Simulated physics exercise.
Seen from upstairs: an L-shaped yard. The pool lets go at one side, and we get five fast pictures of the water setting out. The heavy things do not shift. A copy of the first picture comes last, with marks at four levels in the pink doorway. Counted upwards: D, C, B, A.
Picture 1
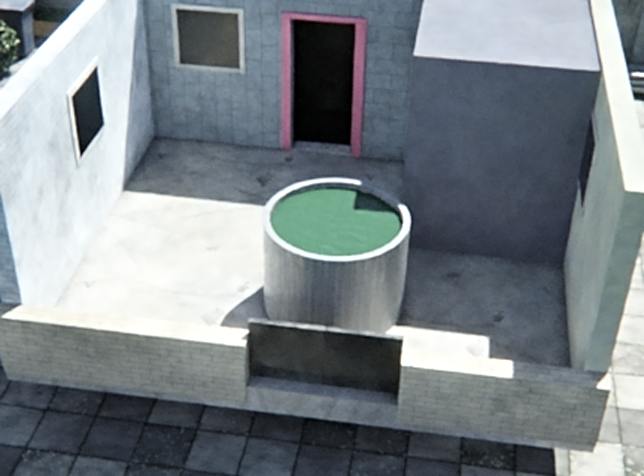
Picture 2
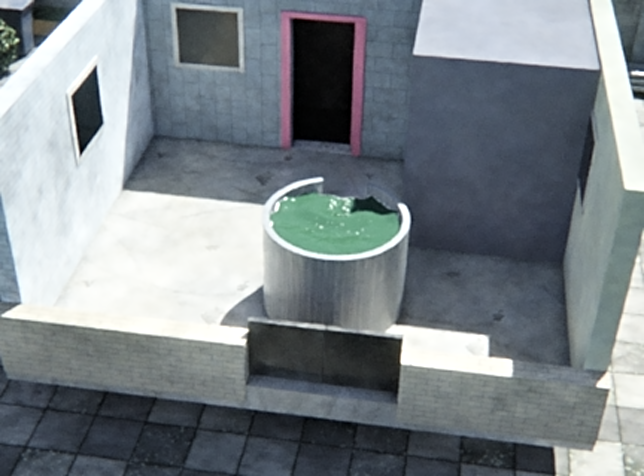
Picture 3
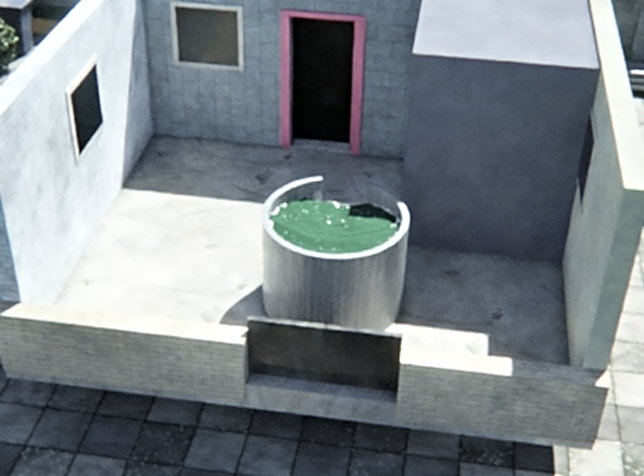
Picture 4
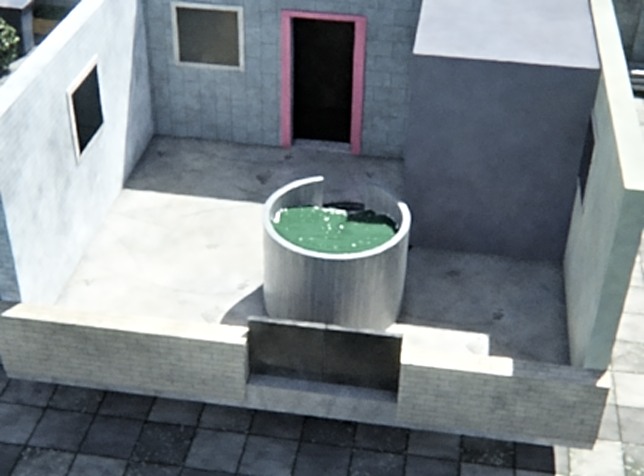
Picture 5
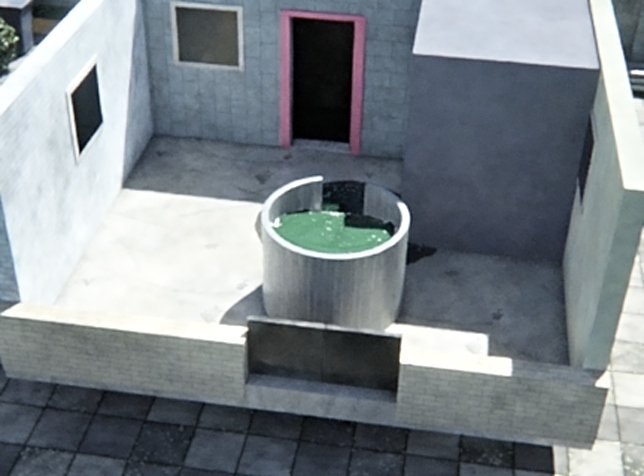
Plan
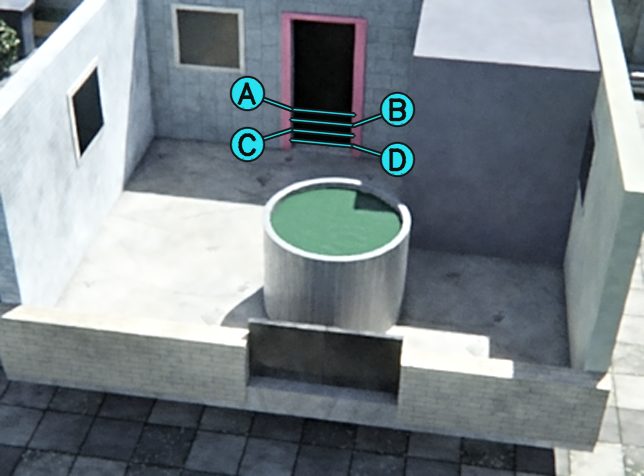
In a walled yard with a pink doorway, green water in a round pool lay still, then rippled and sank lower inside the rim, and a dark wet patch appeared on the ground behind it to the right.
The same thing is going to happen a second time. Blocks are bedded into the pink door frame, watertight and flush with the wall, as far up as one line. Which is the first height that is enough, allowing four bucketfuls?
C is the one.
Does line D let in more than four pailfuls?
Yes, that goes wrong.
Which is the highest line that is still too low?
D it is.
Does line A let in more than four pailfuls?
No, not at all.
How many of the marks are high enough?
Three of them.
In cyan, A at (322, 112); B at (322, 122); C at (322, 132); D at (322, 143); from the bottom up D, C, B, A.
Choosing A, nothing gets over.
Choosing B, nothing gets over.
Choosing C, a splash gets over, under a bucket.
Choosing D, some 15 bucketfuls get in.
